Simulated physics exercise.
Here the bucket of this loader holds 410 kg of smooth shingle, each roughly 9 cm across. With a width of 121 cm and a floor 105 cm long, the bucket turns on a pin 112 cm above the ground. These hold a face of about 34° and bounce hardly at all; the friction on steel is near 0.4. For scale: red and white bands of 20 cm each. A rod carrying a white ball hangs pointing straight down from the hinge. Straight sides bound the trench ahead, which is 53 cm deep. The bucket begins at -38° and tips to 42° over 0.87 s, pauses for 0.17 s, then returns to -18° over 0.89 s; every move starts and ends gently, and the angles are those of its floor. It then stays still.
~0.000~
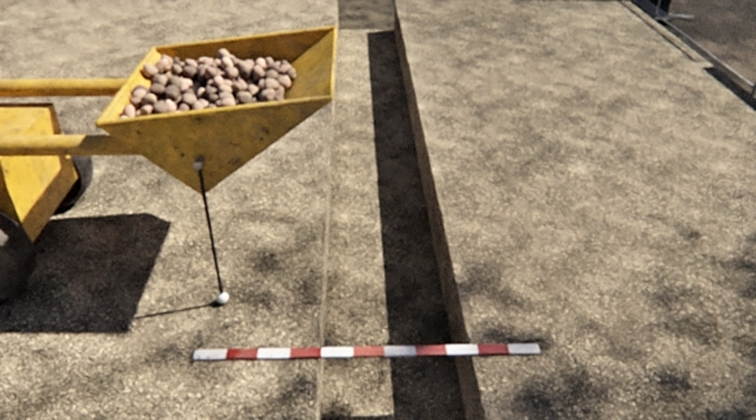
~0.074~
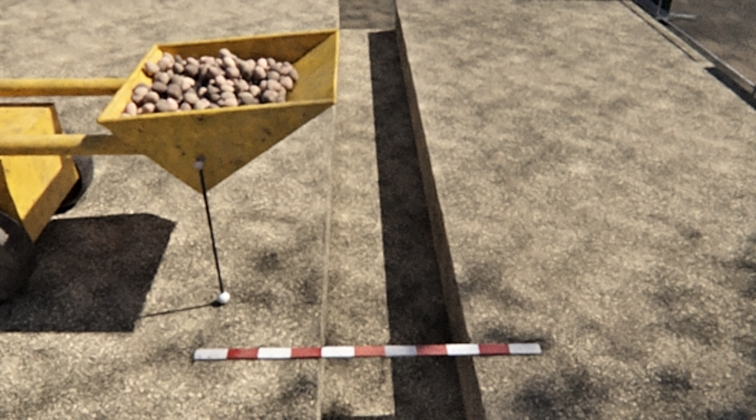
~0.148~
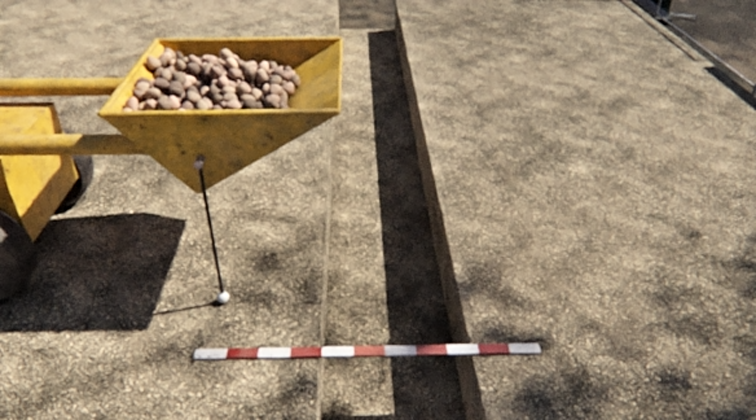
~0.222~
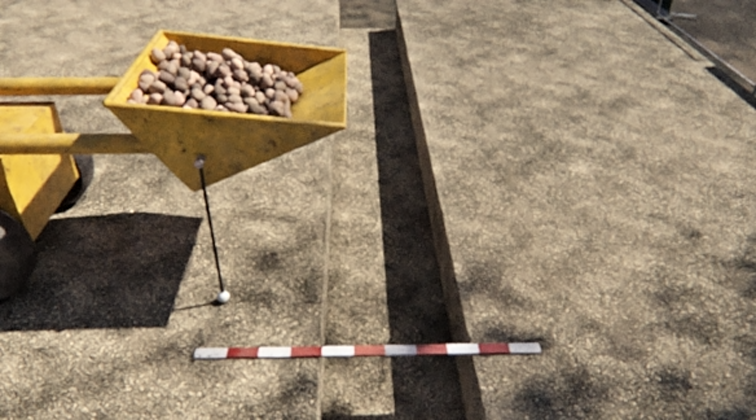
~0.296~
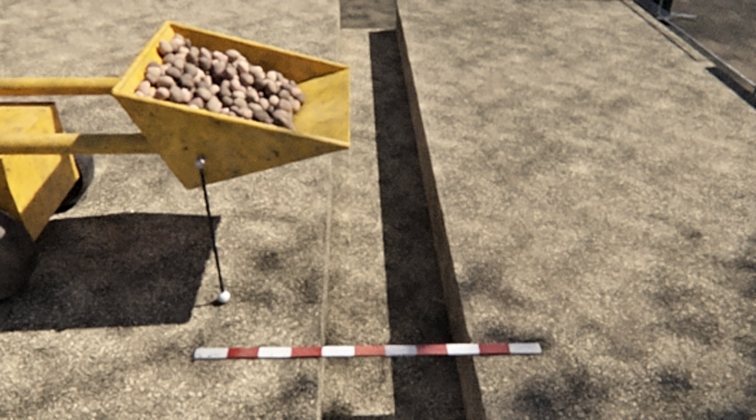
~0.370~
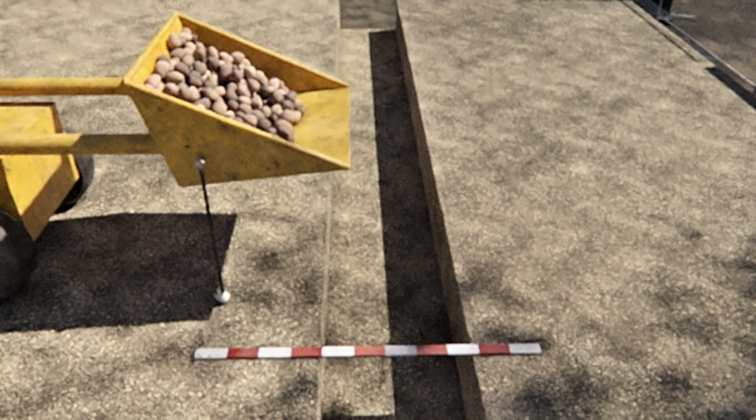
A yellow loader bucket filled with smooth pinkish-brown stones juts in from the left on two arms, seen from above over sunlit, gravelly ground. Beneath it hangs a dark rod with a white ball, a red and white banded bar lies across a straight-sided trench, and shadows dapple the ground. The bucket rotates smoothly clockwise, its right edge lowering while the stones shift with it, as the camera stays still.
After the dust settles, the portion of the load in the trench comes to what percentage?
It comes to roughly 85 per cent.
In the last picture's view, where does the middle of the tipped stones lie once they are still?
Somewhere around (414, 280) in the last picture.
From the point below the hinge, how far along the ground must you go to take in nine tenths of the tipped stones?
Roughly 230 centimetres ahead of it along the ground.
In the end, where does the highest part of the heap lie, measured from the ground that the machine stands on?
Height: About 10 cm above ground level.
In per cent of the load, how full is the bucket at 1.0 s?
Some 75 percent of the load is still in there.
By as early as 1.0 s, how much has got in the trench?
I'd say near 15 per cent at that time.
After 0.6 s the floor is at 29°; 100 % in the bucket; the foremost stones are at (302, 163).
After 1.0 s the floor is at 42°; 77 % in the bucket, 9 % short of the trench, 14 % in the trench; the foremost stones are at (349, 221).
After 2.4 s the floor is at -18°; 0 % in the bucket, 83 % in the trench, 17 % past the trench; the foremost stones are at (607, 228).
After 5.2 s the floor is at -18°; 0 % in the bucket, 83 % in the trench, 17 % past the trench; the foremost stones are at (659, 229).
